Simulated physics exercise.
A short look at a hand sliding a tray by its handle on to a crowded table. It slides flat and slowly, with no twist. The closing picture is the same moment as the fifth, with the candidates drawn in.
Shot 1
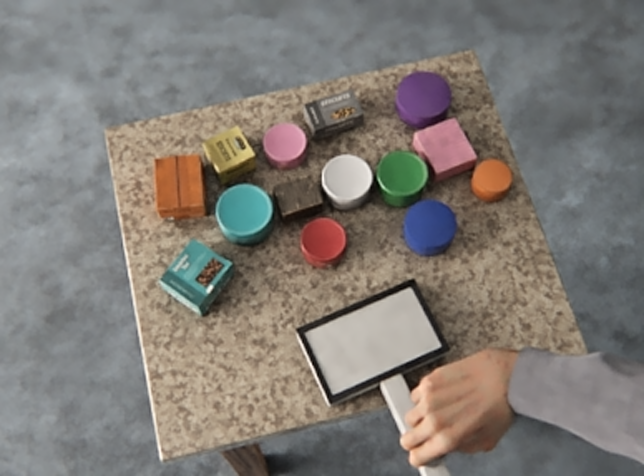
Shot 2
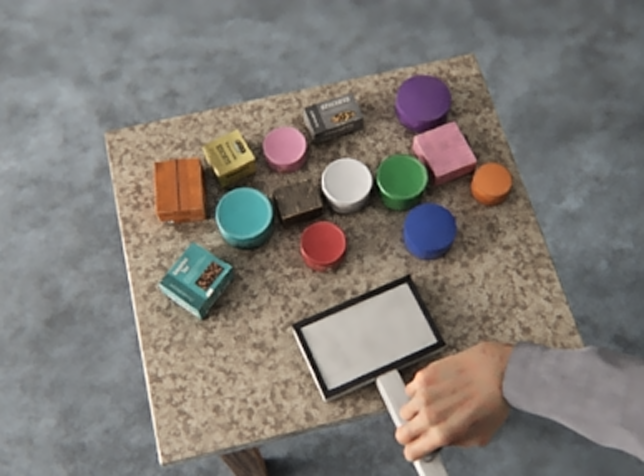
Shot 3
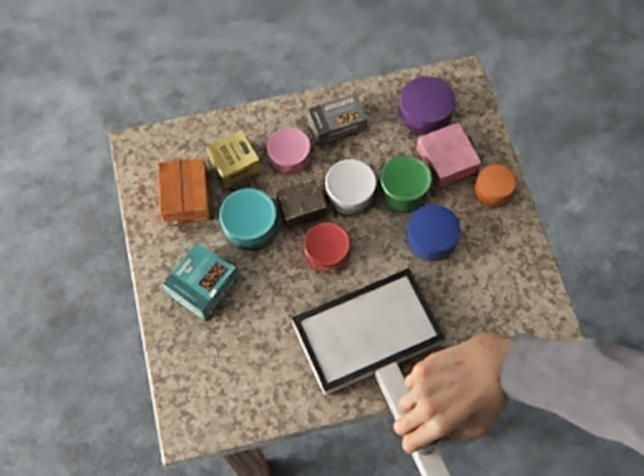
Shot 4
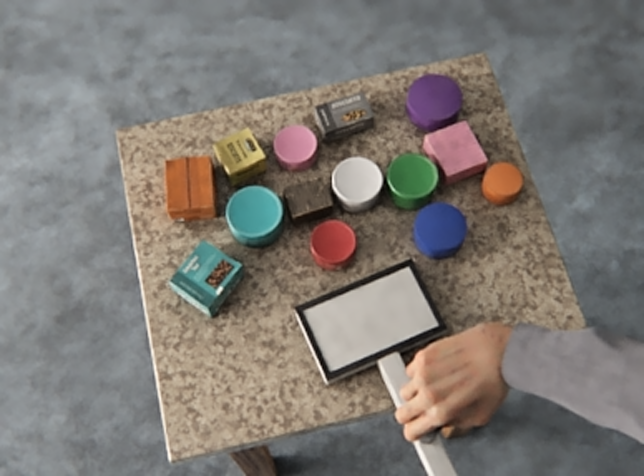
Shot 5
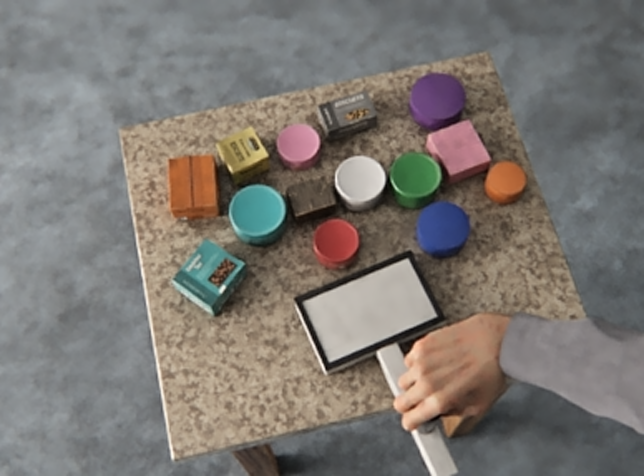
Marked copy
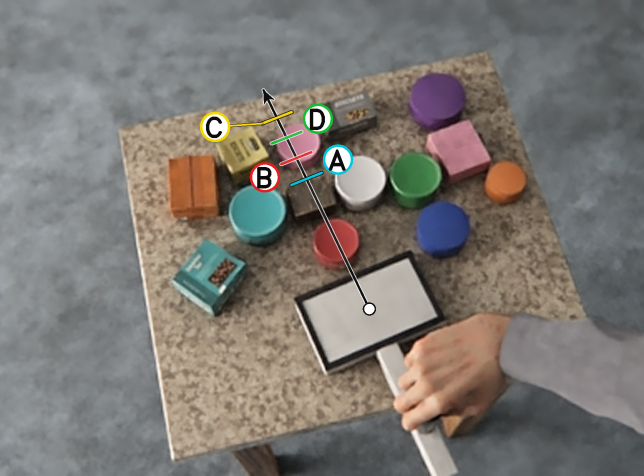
A hand gripped the handle of a white, dark-edged tray and slowly slid it flat a short way up the speckled table, toward the colourful round tubs and small boxes, which stayed put.
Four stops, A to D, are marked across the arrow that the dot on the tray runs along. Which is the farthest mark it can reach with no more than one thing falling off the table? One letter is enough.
Mark A.
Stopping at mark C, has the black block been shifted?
Yes.
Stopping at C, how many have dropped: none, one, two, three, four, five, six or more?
By then, six or more.
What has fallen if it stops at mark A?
The pink jar goes over.
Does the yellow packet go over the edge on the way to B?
Yes.
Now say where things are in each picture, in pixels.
Turquoise packet (198, 277); pink block (444, 151); red tub (323, 243), in the first picture.
Tray (368, 335); grey packet (334, 118), in the second picture.
Tray (368, 328); black block (302, 204), in the third picture.
Tray (370, 318); white tub (357, 185), in the fourth picture.
Tray (369, 309); turquoise jar (259, 216); pink jar (299, 148); blue pot (443, 230), in the fifth picture.
On the marked copy, A at (307, 179); B at (296, 158); C at (277, 118); D at (286, 138); the arrow from (369, 309) to (264, 90); the white dot at (369, 309).
Following A. Soon after the start, tray (344, 262); pink jar (297, 144); black block (300, 179).
Later, tray (322, 215); pink jar (280, 101); grey packet (346, 111).
In the end, tray (307, 183); pink jar over the edge; yellow packet (225, 109); one fallen.
As for the rest, B drops three; C drops six; D drops four.
